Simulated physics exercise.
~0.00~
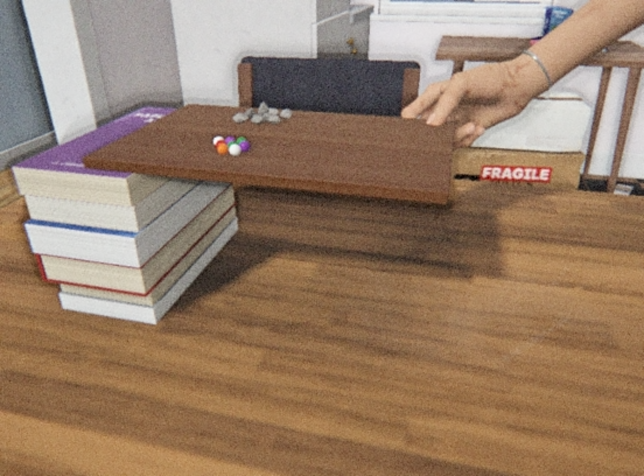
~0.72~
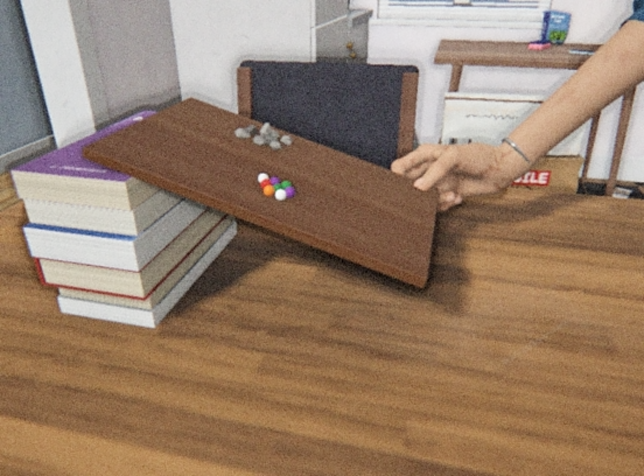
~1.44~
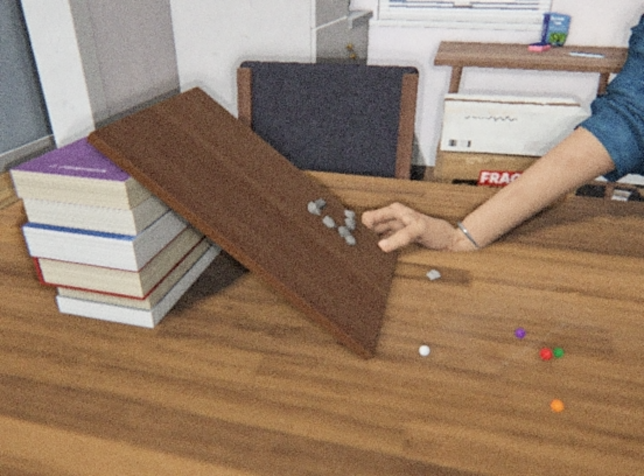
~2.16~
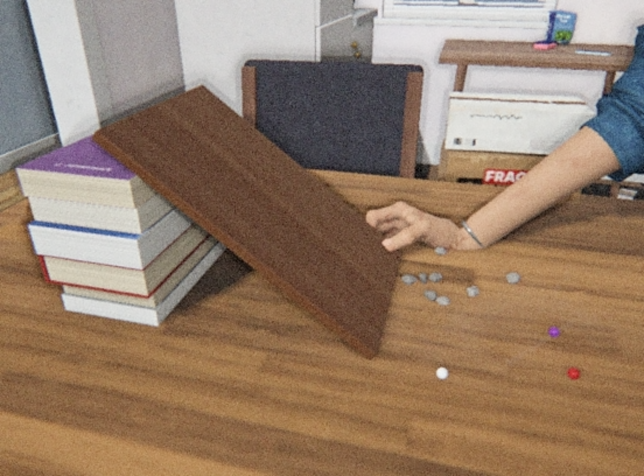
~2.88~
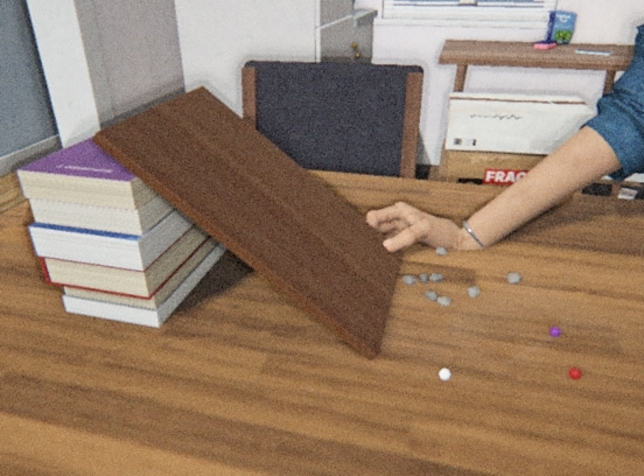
On a wooden table, a hand lowering a board propped on books, coloured balls rolling off farther than the grey pebbles.
